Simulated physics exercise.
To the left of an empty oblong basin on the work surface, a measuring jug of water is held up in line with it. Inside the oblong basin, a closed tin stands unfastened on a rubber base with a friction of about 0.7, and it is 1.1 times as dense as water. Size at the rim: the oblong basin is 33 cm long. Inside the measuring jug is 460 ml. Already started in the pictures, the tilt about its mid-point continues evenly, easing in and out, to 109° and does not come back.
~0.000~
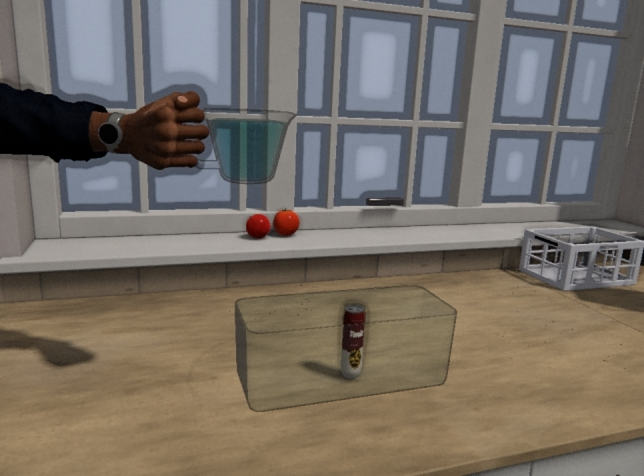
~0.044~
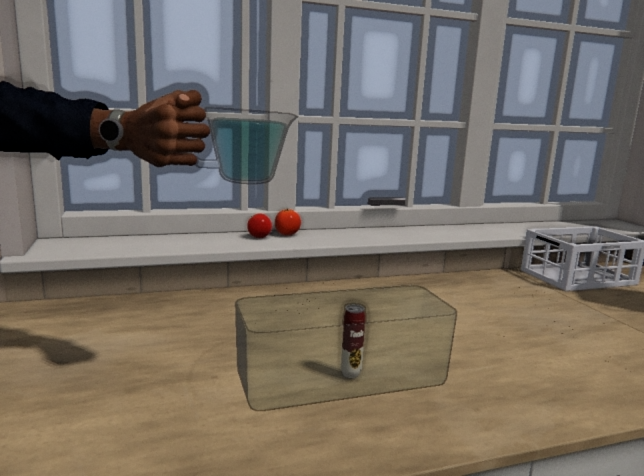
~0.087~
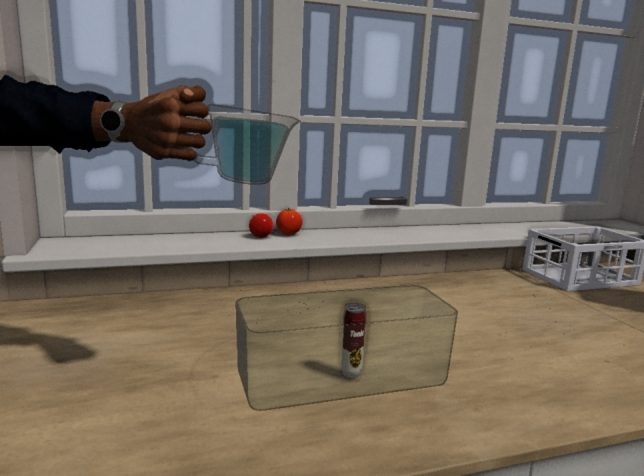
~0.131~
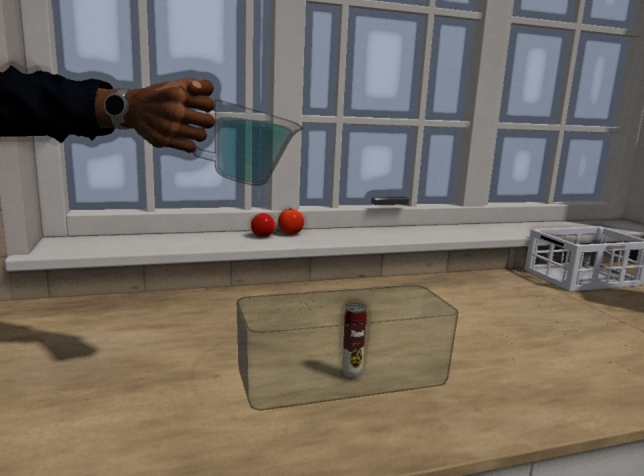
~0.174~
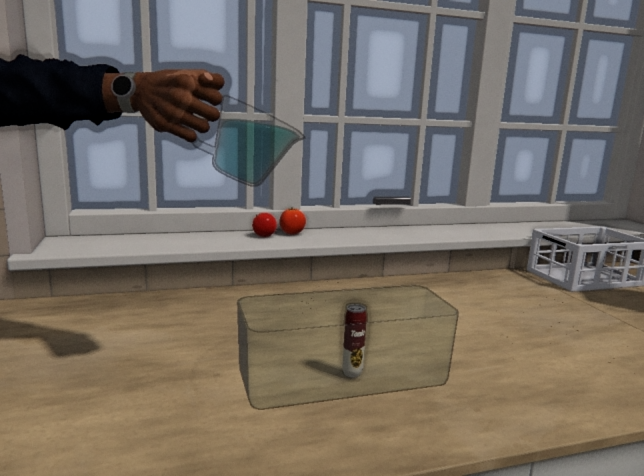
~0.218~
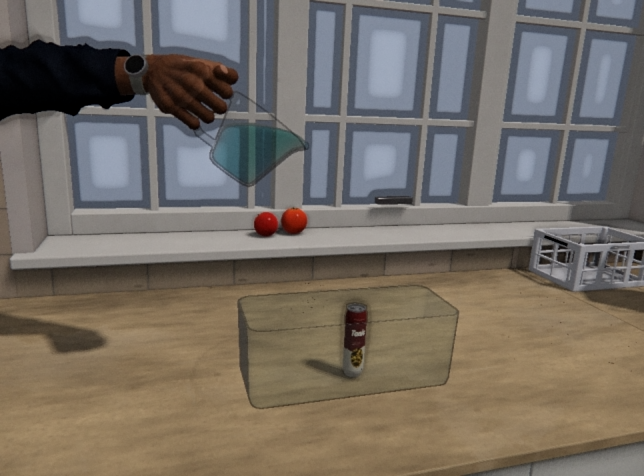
In a kitchen by a window, a hand held a clear jug of bluish water above a see-through box with a small can inside, then steadily tilted the jug towards the right.
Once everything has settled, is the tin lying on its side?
It is upset.
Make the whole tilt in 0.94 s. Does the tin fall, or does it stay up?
Outcome - the tin comes down.
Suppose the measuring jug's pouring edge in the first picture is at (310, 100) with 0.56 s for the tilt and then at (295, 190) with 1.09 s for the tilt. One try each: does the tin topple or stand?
Run one: It tumbles. Run two: It does not tip.
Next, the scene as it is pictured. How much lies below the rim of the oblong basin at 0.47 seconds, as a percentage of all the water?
Close to 12 in a hundred.
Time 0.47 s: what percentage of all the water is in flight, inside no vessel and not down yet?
Roughly 60 percent.
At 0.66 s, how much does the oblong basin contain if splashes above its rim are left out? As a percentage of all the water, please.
82 per cent, give or take a little.
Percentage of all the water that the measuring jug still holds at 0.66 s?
I'd estimate some 1 per cent.
By 0.47 s the tilt is 102° and 28 per cent is still to pour; the tin stands where it began.
By 0.66 s the tilt is 109° and 1 per cent is still to pour; the tin leans 6°.
By 0.85 s the tilt is 109° and 0 per cent is still to pour; the tin leans 35°.
By 1.06 s the tilt is 109° and 0 per cent is still to pour; the tin lies on its side.
At rest the tin lies on its side.
